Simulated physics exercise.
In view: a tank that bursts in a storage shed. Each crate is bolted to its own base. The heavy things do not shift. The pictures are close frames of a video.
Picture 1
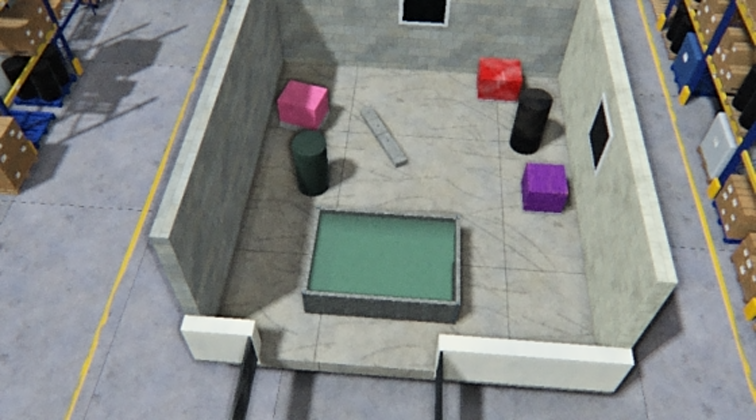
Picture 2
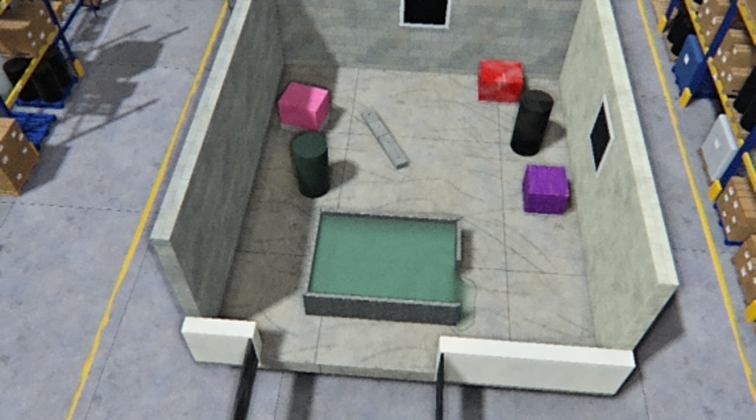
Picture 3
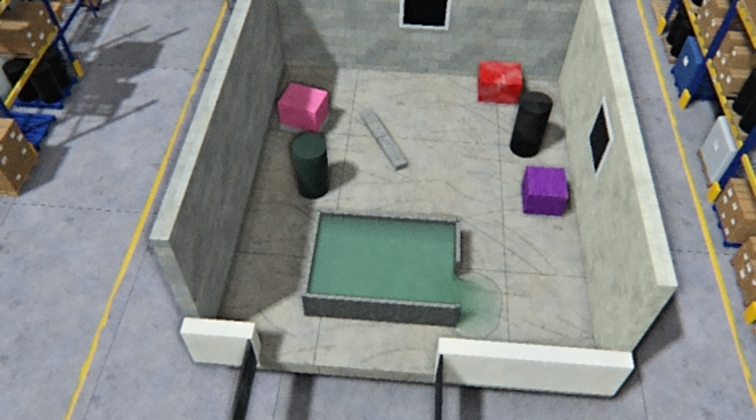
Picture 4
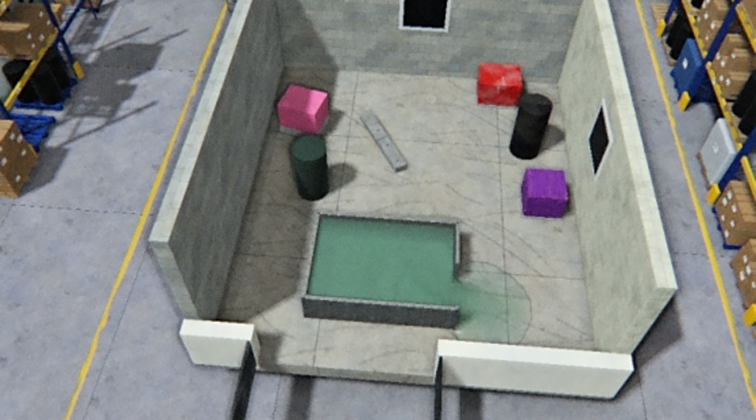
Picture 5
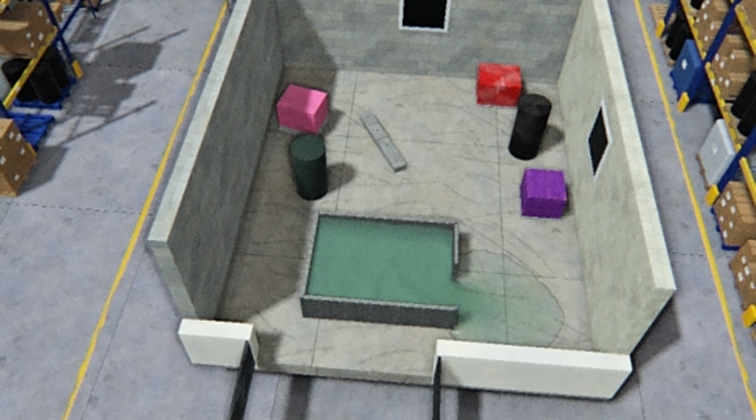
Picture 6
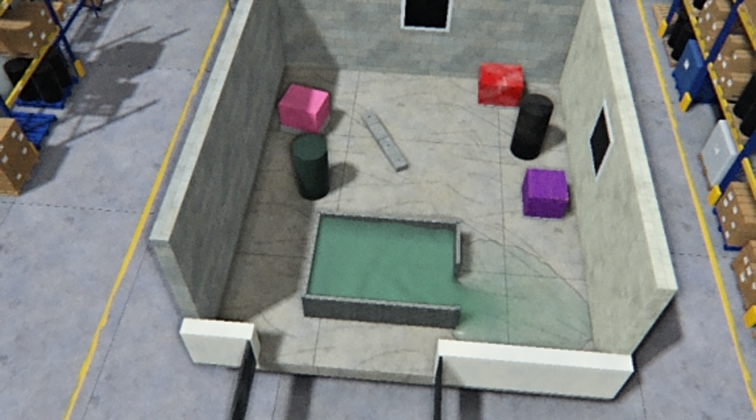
To begin with, still green water fills an open rectangular tank on the floor of a walled shed, with pink, red and purple boxes and dark barrels standing around it. A gap opens in the tank's right side and water pours out, then spreads rightward across the floor in a widening, thinning fan.
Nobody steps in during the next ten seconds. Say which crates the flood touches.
One by one: The purple crate is soaked; the pink crate keeps dry; the red crate is soaked.
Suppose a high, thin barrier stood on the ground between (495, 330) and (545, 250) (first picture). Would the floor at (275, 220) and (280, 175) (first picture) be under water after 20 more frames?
In that order: No water, no water.
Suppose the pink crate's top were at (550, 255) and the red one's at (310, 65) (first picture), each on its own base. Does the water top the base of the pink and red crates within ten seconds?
One by one: The pink one is wetted, the red one ends up wet.
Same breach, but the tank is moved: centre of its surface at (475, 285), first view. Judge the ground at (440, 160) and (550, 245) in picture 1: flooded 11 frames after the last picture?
One after the other: Not flooded, wet.
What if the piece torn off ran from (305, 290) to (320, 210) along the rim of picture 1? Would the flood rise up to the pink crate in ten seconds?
In short: Pink gets wet.
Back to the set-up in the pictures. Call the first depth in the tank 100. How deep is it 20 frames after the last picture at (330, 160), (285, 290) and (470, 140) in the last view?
In that order: 0, 0 and 0 per cent.
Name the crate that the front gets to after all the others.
The pink one.
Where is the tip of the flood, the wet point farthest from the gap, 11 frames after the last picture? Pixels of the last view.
Near (569, 173).
A moment on, water covers 15 % of the floor; the purple crate not reached, the pink crate not reached, the red crate not reached.
Next, water covers 15 % of the floor; the purple crate water round its plinth, the pink crate not reached, the red crate not reached.
Then, water covers 30 % of the floor; the purple crate water round its plinth, the pink crate not reached, the red crate water round its plinth.
Later, water covers 65 % of the floor; the purple crate water round its plinth, the pink crate water round its plinth, the red crate water round its plinth.
In the end, water covers 95 % of the floor; the purple crate was topped, the pink crate stayed above the water, the red crate was topped.
